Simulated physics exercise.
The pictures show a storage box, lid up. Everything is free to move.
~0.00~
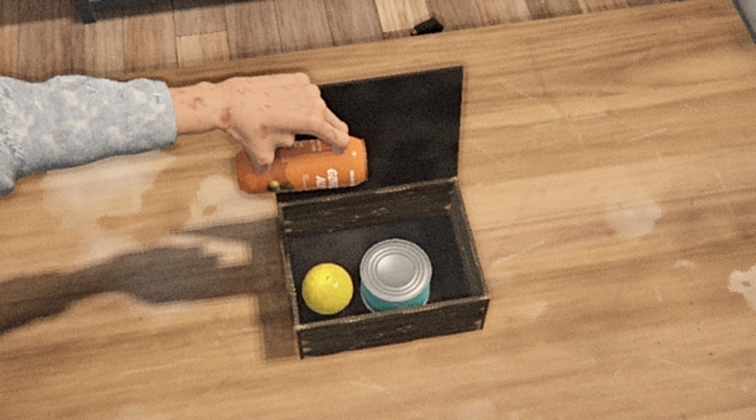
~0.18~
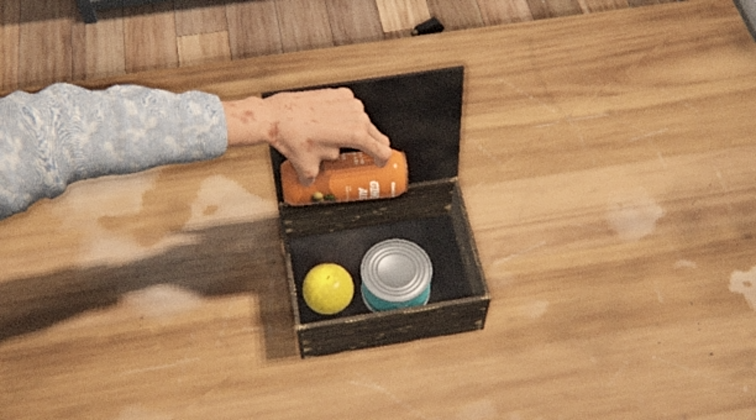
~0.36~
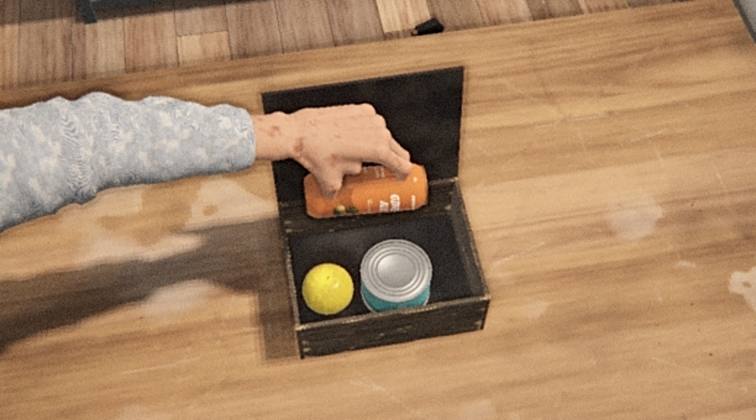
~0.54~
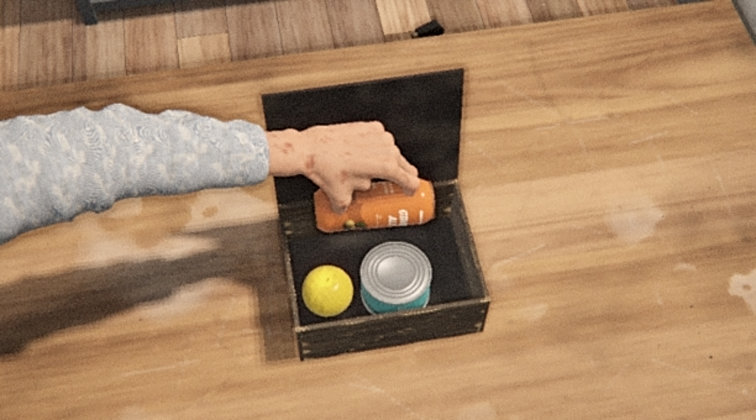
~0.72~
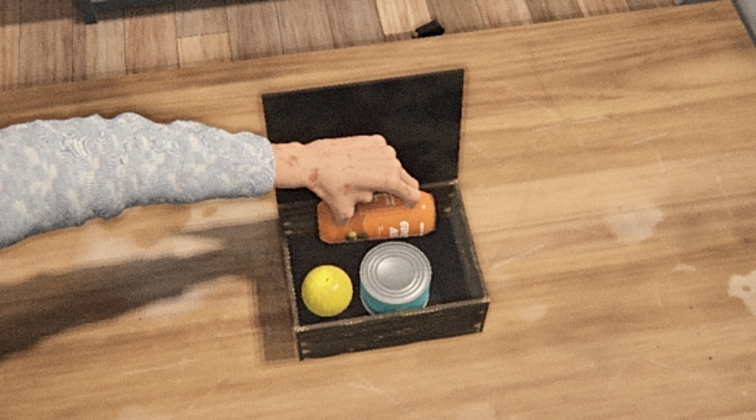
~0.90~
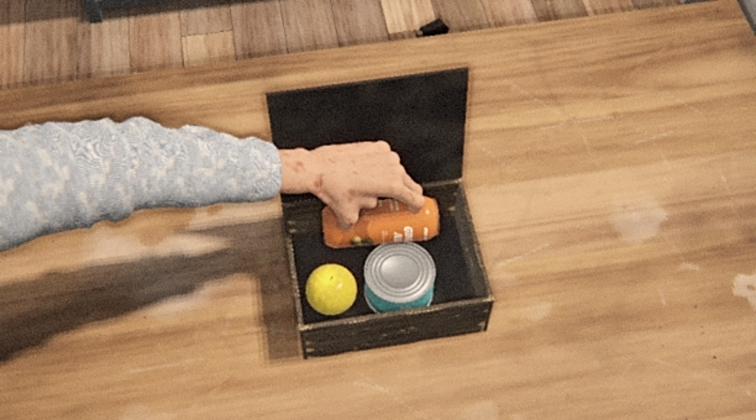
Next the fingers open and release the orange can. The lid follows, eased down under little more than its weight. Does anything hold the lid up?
Here the lid shuts flat.
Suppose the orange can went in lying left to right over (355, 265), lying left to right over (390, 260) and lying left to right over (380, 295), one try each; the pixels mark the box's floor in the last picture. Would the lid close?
First, it closes; second, it shuts flat; third, it sits on the rim.
After 1.40 s, orange can shifted about its own width near (385, 233).
After 2.40 s, lid 68° above the rim; orange can shifted about its own width near (387, 234).
After 2.60 s, lid 46° above the rim; orange can shifted about its own width near (387, 234).
After 2.80 s, lid 15° above the rim; orange can shifted about its own width near (387, 234).
In the end (3.4 s), lid shut; moved from the start, orange can; the other 2 unmoved. At the end, from the last picture's camera, orange can near (386, 233).
